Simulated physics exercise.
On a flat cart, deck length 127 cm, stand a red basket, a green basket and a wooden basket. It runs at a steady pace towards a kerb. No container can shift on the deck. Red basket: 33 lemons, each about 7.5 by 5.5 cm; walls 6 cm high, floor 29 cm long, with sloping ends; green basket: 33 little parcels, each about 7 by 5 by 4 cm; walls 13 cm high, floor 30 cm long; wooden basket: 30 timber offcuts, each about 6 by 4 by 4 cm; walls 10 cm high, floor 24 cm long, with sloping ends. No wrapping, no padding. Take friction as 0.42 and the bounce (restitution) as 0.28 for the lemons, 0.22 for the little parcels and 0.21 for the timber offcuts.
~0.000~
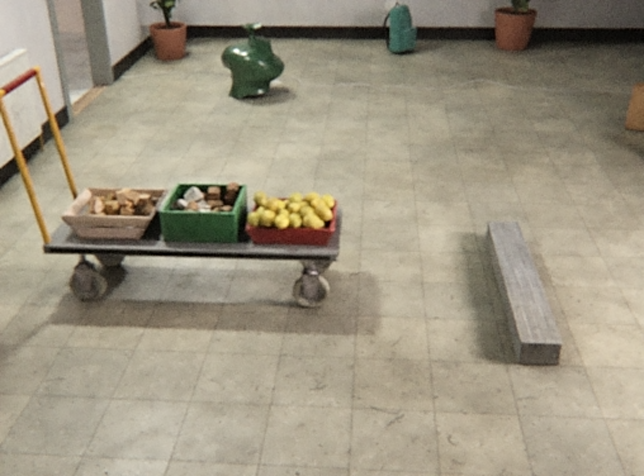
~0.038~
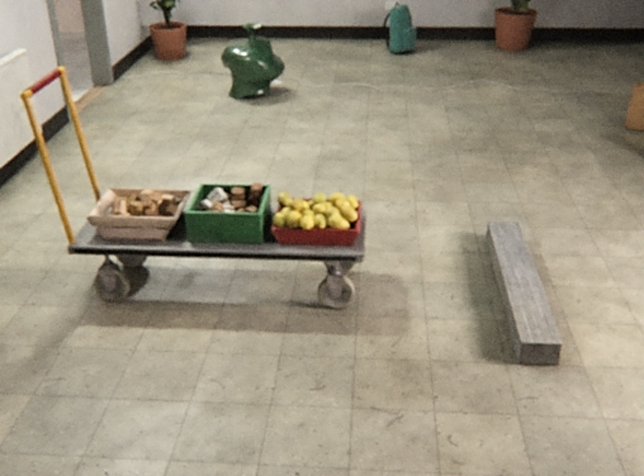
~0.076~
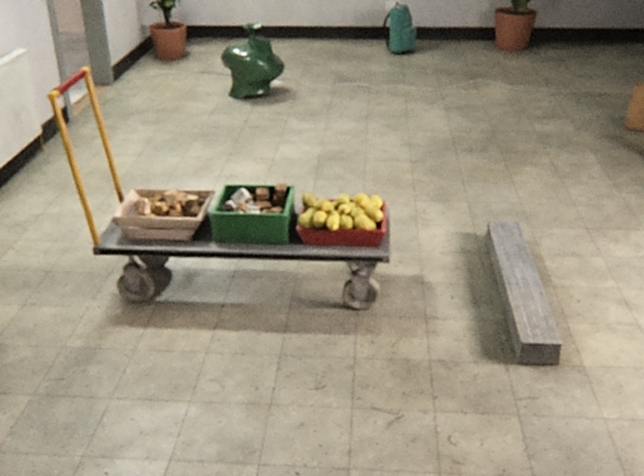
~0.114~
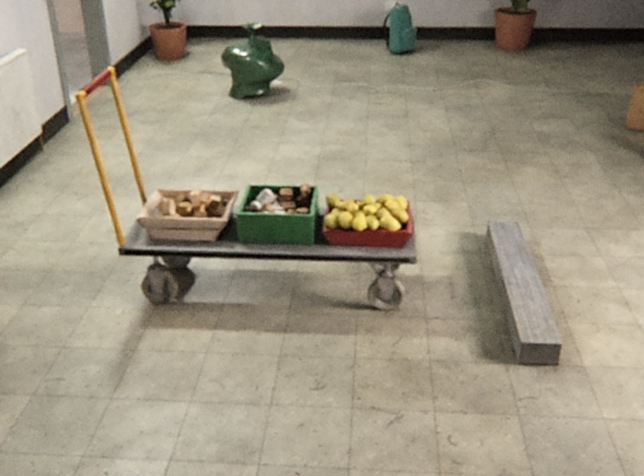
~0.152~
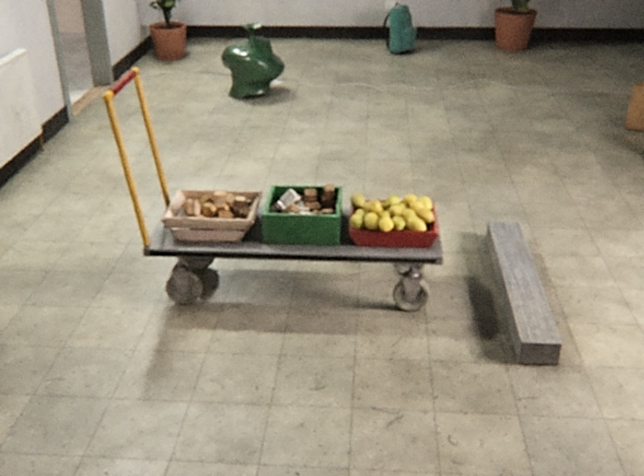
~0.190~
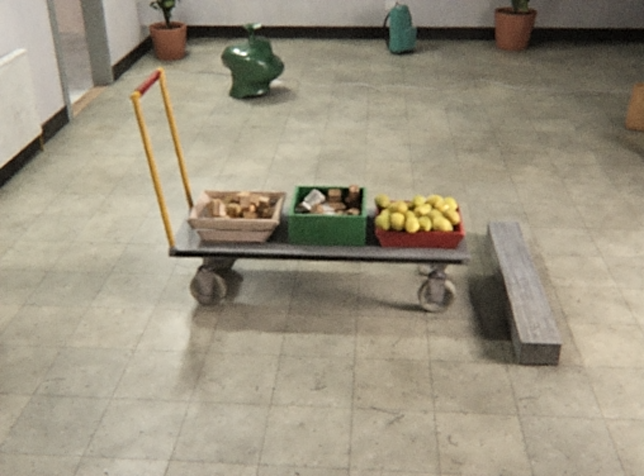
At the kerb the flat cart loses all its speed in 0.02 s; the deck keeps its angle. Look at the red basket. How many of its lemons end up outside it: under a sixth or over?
More than one in six of the lemons leave the red basket.
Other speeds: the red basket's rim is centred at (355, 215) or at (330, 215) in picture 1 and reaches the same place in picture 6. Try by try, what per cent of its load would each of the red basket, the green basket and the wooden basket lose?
Red basket 20 then 50, green basket 0 then 0, wooden basket 0 then 10 per cent.
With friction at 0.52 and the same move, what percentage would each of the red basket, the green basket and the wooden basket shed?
In that case red basket 60, green basket 10, wooden basket 20 per cent.
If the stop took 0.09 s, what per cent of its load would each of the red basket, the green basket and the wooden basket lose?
Then red basket 50, green basket 0, wooden basket 10 per cent.
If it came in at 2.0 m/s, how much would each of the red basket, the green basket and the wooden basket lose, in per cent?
In that case red basket 40, green basket 0, wooden basket 20 per cent.
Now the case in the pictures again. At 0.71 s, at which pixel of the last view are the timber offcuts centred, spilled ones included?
At about (309, 217).
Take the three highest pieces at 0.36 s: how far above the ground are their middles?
Some 52 cm up.
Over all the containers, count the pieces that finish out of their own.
Roughly 25 in all.
After 0.26 s, contact.
After 0.36 s, red basket 24 in, 9 out, green basket 33 in, 0 out and wooden basket 28 in, 2 out.
After 0.48 s, red basket 18 in, 15 out, green basket 33 in, 0 out and wooden basket 24 in, 6 out.
After 0.71 s, red basket 15 in, 18 out, green basket 33 in, 0 out and wooden basket 22 in, 8 out.
Final count (at 1.21 s), red basket 15 in, 18 out, green basket 33 in, 0 out and wooden basket 22 in, 8 out. Asked share, 18 of 33, 55 per cent.
